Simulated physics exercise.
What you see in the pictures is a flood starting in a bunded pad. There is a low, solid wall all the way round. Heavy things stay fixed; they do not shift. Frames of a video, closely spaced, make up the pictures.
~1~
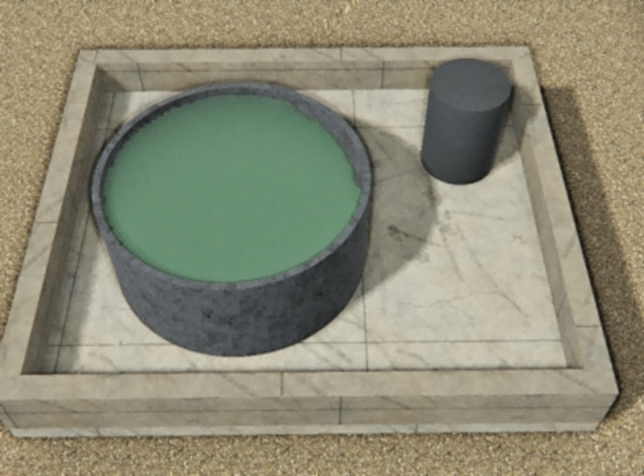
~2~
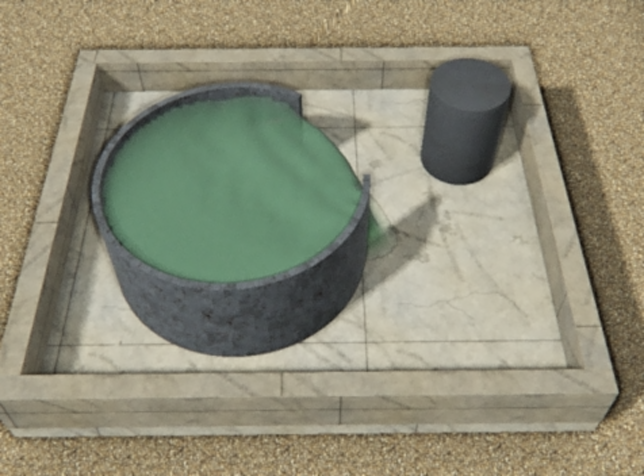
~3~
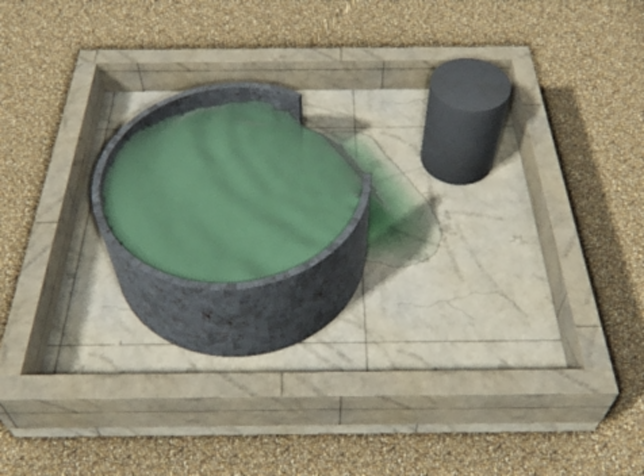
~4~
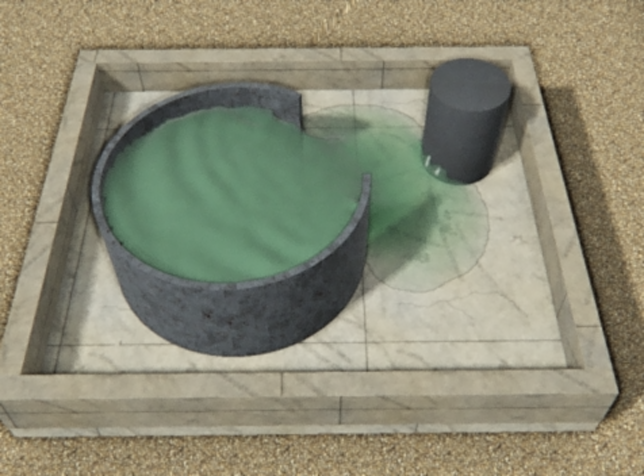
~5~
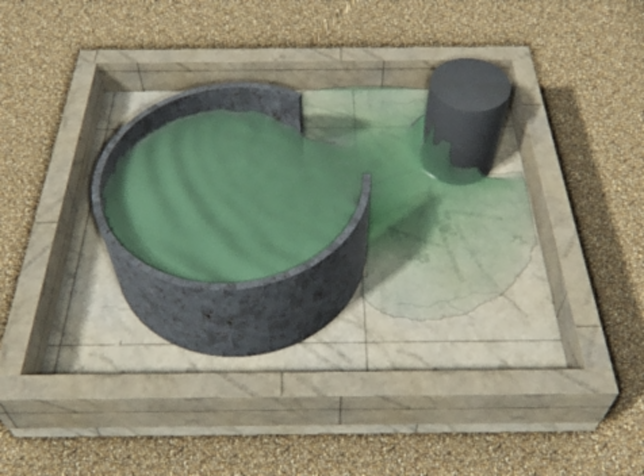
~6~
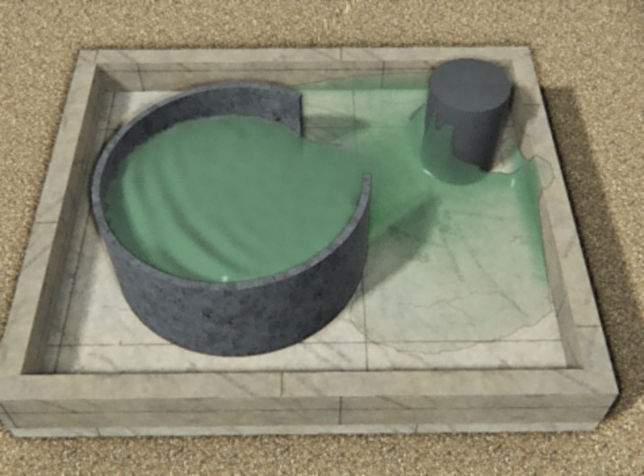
The clip shows a round dark tank of green liquid inside a low-walled rectangular pad; a gap opens on its right side, and liquid pours out, spreads across the pale floor, surrounds a dark cylinder and reaches the right wall.
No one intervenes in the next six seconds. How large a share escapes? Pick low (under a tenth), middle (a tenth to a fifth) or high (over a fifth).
I would say low, under a tenth.
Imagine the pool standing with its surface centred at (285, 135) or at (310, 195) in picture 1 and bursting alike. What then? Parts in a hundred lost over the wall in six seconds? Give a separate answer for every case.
10 and 8 per cent.
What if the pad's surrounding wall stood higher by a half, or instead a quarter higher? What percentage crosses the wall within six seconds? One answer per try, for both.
About 0 per cent, then about 2 per cent.
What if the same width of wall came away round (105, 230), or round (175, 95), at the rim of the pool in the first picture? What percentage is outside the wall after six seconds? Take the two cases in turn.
Near 20 per cent, then near 14 per cent.
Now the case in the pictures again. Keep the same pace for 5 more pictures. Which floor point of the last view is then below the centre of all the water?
My pick is pixel (312, 219).
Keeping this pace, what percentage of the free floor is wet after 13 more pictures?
Around 75 percent.
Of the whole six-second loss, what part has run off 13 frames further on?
My estimate is roughly 80 percent.
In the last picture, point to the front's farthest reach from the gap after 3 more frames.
Look around (554, 392).
A moment on, water covers 45 % of the floor; the low wall has let 0 % over.
Next, water covers 50 % of the floor; the low wall has let 1 % over.
Then, water covers 70 % of the floor; the low wall has let 6 % over.
Later, water covers 80 % of the floor; the low wall has let 7 % over.
In the end, water covers 80 % of the floor; the low wall has let 8 % over.
